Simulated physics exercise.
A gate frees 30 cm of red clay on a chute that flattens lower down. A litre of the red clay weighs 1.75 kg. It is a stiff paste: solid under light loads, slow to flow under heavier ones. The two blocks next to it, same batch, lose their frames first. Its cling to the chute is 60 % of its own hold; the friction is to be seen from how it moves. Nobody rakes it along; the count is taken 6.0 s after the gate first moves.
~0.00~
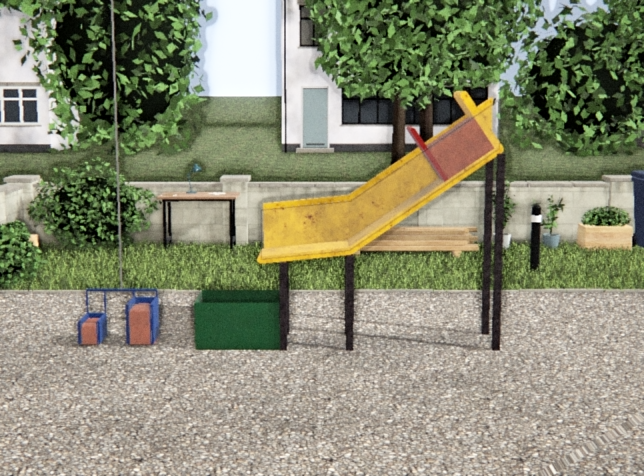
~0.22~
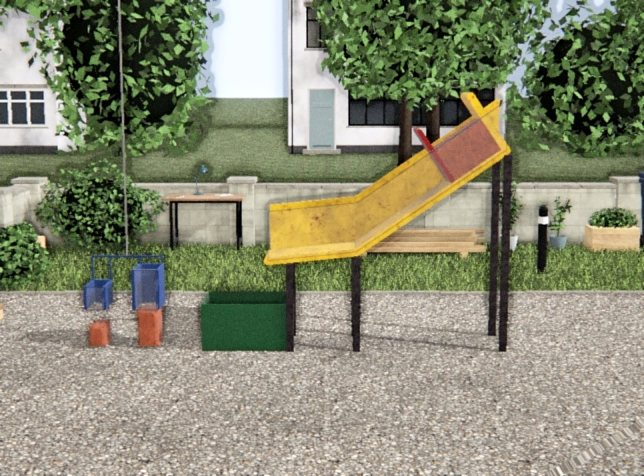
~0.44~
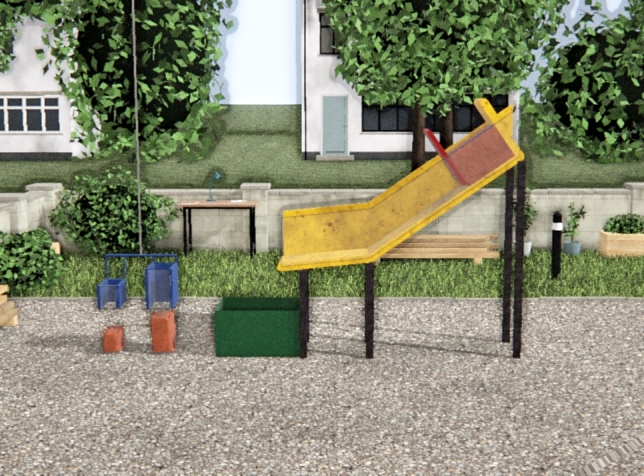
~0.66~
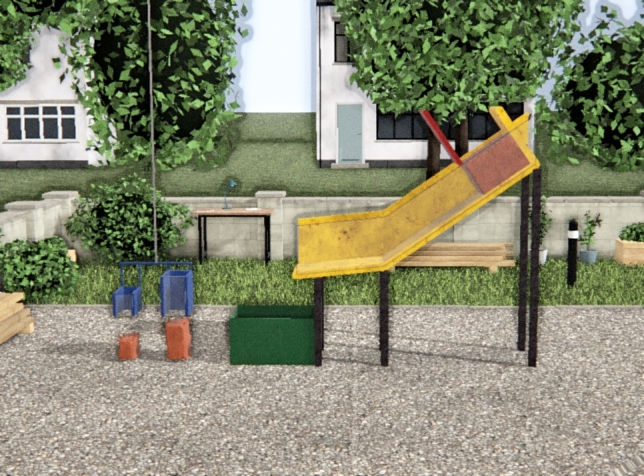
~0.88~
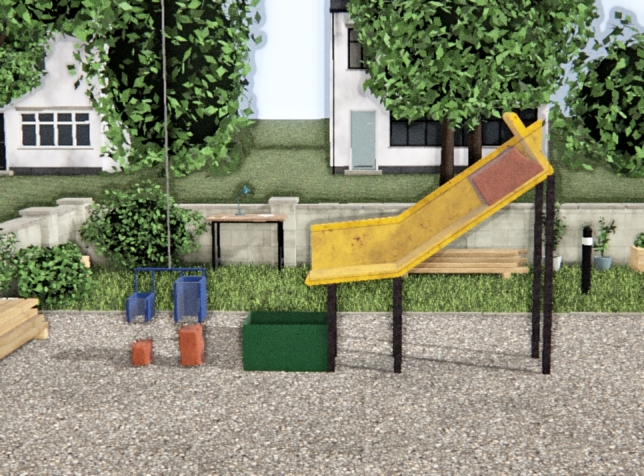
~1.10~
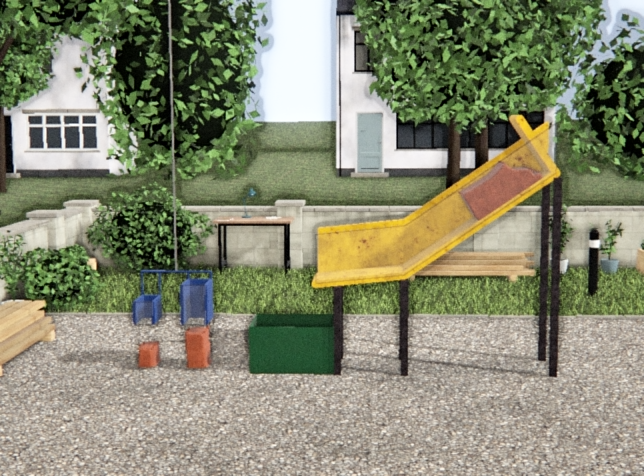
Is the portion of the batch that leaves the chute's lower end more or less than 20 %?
It comes out less than 20 %.
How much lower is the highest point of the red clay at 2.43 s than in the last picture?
Roughly 26.0 cm.
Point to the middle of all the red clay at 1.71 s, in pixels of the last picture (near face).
Near (433, 237).
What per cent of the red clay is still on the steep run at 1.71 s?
About 95 %.
By 1.71 s, 95 % is on the steep run, 5 % on the flatter one and 0 % past the end.
By 2.43 s, 20 % is on the steep run, 80 % on the flatter one and 0 % past the end.
By 3.16 s, 20 % is on the steep run, 80 % on the flatter one and 0 % past the end.
By 3.88 s, 20 % is on the steep run, 80 % on the flatter one and 0 % past the end.
By 6.37 s, at the end, 20 % is on the steep run, 80 % on the flatter one and 0 % past the end.
